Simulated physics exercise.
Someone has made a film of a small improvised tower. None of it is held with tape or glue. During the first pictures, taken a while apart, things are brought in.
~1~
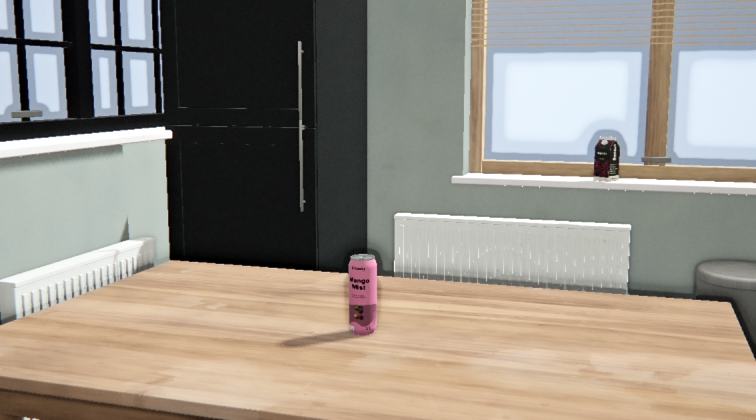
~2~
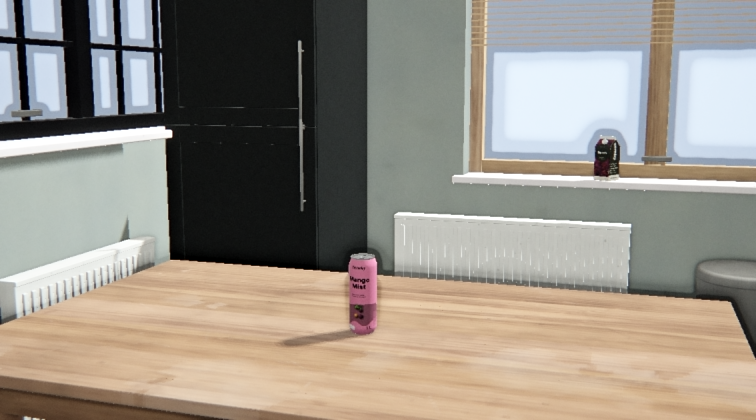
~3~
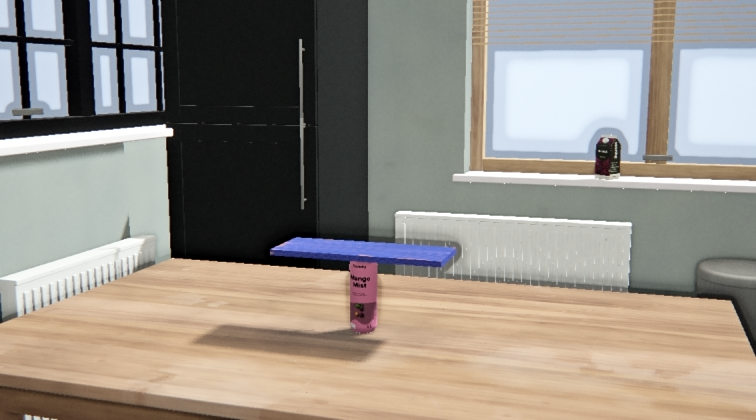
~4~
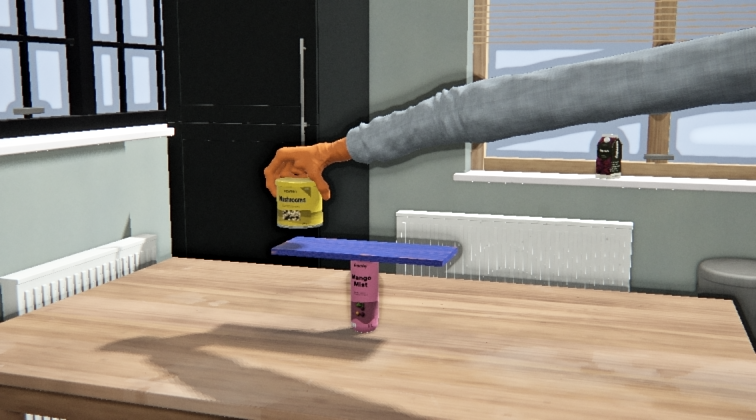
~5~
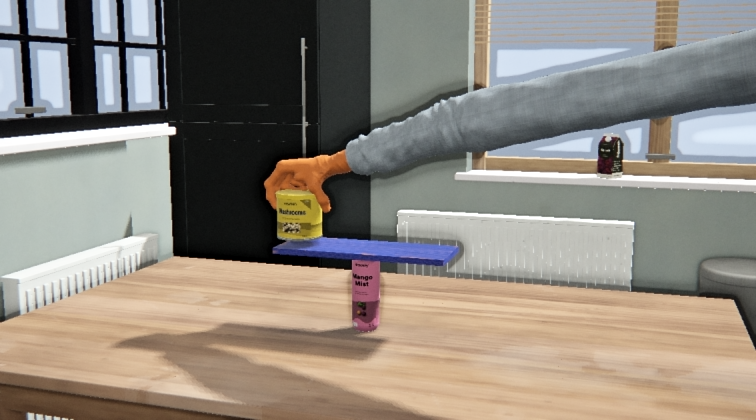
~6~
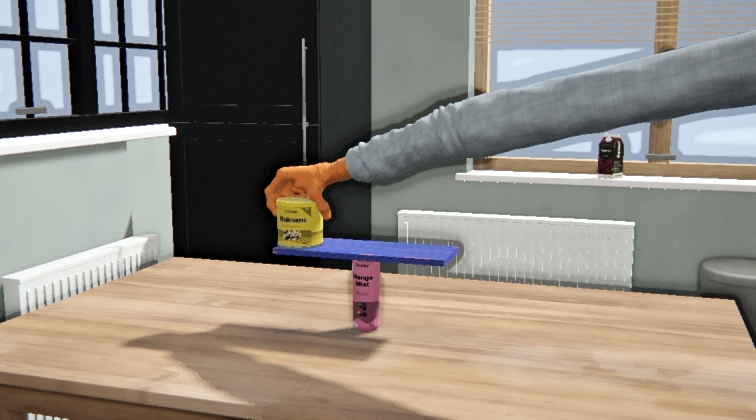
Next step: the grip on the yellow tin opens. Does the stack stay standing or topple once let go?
The result is a spill.
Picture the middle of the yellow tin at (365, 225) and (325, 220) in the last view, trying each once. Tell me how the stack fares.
First try: Stands; second try: Topples.
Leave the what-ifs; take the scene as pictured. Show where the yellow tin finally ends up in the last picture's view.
At about (257, 301).
Then, 0.40 s later than the last frame, yellow tin now fallen; blue board tilted by 67°.
Then, 0.80 s later than the last frame, blue board now fallen; pink can tilted by 53°.
When it is over, fallen, pink can, yellow tin and blue board. End places, in pixels of the last picture, yellow tin near (258, 301). The stack comes apart.
